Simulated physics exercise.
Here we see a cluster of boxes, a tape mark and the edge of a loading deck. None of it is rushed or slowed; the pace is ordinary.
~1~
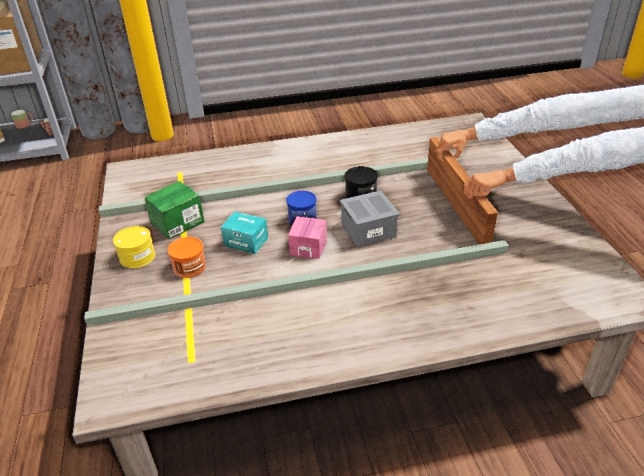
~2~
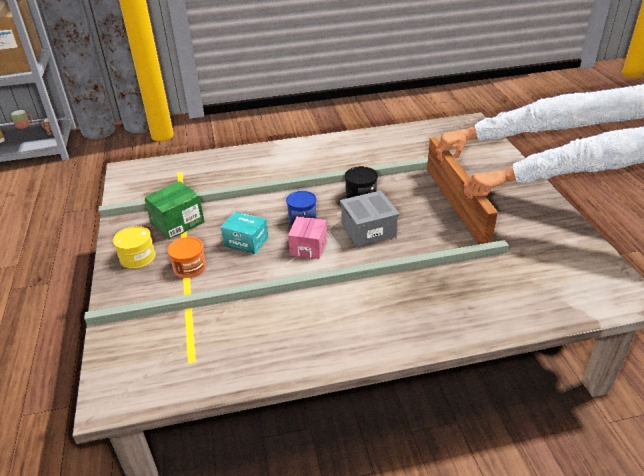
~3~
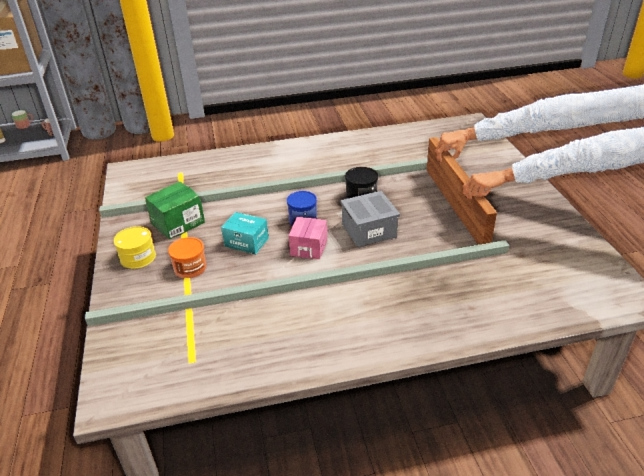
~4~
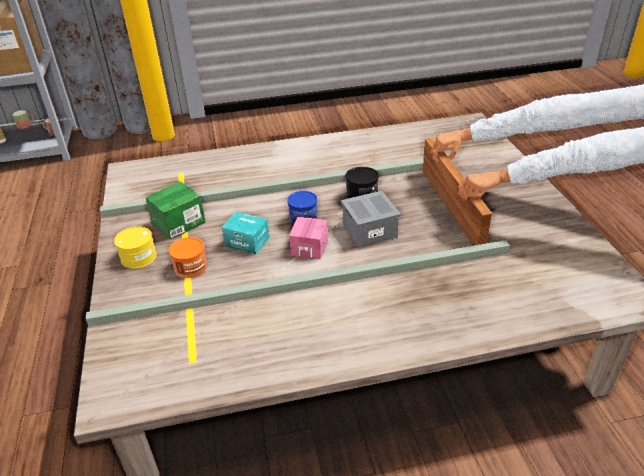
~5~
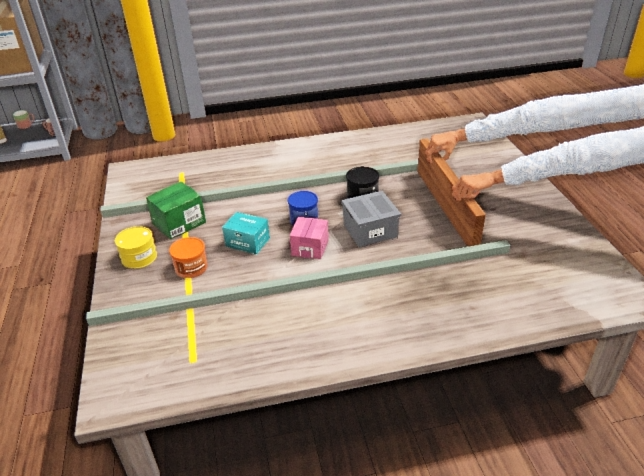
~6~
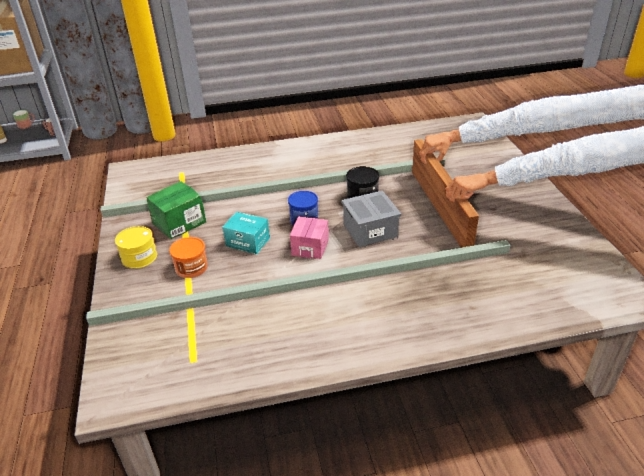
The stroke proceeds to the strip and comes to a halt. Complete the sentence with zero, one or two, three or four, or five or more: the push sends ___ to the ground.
The push sends one or two to the ground.
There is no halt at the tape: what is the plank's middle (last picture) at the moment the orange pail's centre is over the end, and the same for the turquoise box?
The middle is at (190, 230) when it's the orange pail, and at (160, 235) when it's the turquoise box.
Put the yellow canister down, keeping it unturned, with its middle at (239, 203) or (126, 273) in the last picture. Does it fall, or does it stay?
Taking the two places in order, it is safe and then ends up down.
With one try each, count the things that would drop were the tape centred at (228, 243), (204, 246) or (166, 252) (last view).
In order: 0, 0 and 2.
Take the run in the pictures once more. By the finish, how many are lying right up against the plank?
At rest, 3 are in contact.
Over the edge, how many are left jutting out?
The count is 0.
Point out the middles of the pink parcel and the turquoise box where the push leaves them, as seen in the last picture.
In the last picture the first middle sits at (120, 273) and the other at (123, 251).
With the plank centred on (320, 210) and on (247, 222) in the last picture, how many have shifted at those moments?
5 at one spot and 6 at the other.
Soon after, none off yet; yellow canister at rest near (137, 247); green parcel at rest near (176, 210); orange pail at rest near (189, 258).
After that, none off yet; yellow canister moving near (134, 246); green parcel moving near (173, 211); orange pail displaced about its own width near (138, 267).
In the end, the number that fall off is one or two; gone, orange pail and yellow canister.
